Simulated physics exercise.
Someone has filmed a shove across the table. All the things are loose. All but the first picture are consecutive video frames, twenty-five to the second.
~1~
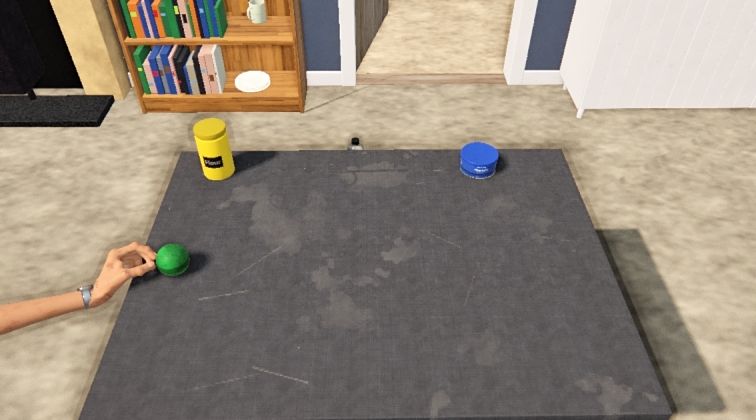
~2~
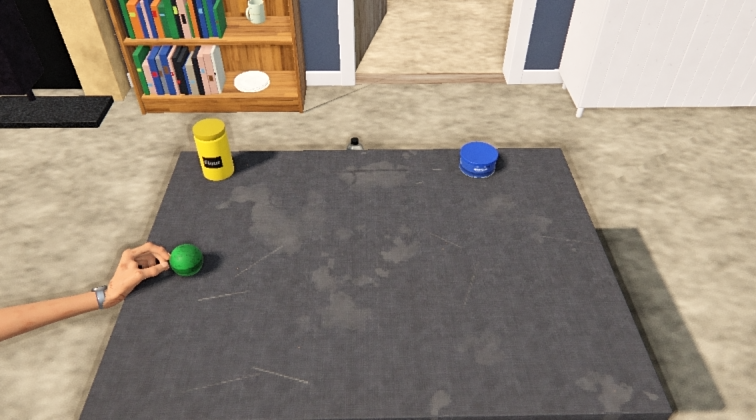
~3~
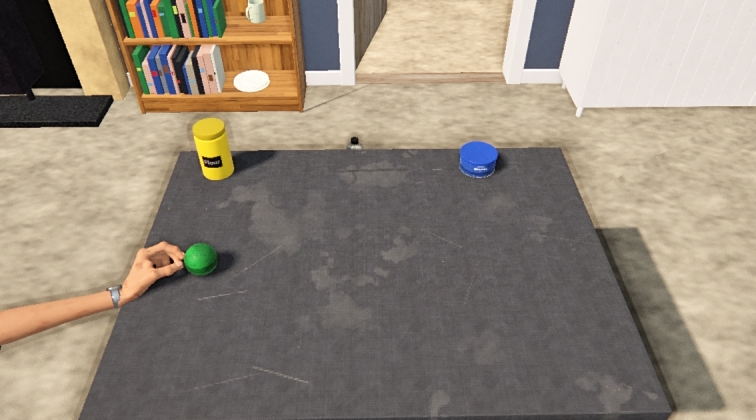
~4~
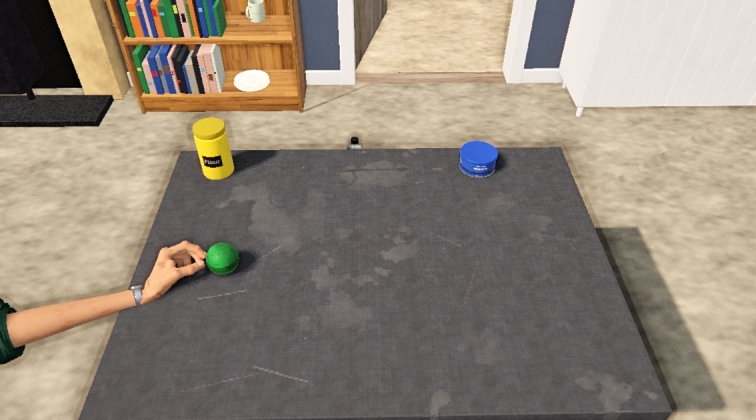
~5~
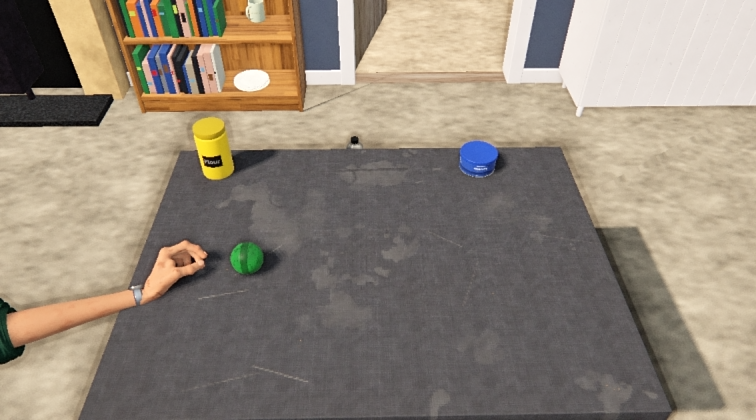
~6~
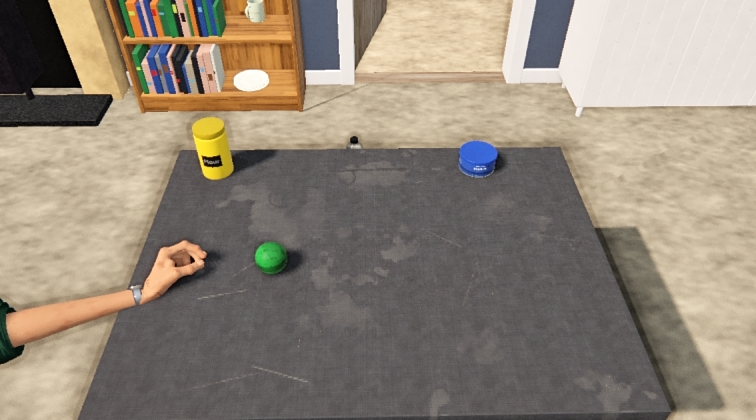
To begin with, a hand holds a green ball near the left side of a dark tabletop, with a yellow container and a blue tin toward the back. The hand pushes the ball rightward, then stays back as the ball rolls a short way farther right on its own.
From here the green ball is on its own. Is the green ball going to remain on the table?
The green ball goes over the edge.
Then, 0.20 s after the last picture, green ball rolled well along near (391, 256).
Then, 0.50 s after the last picture, green ball rolled well along near (560, 254).
Then, 0.80 s after the last picture, green ball now off the table.
Then, 1.10 s after the last picture, things are still on the move.
By the end, off the table, green ball.
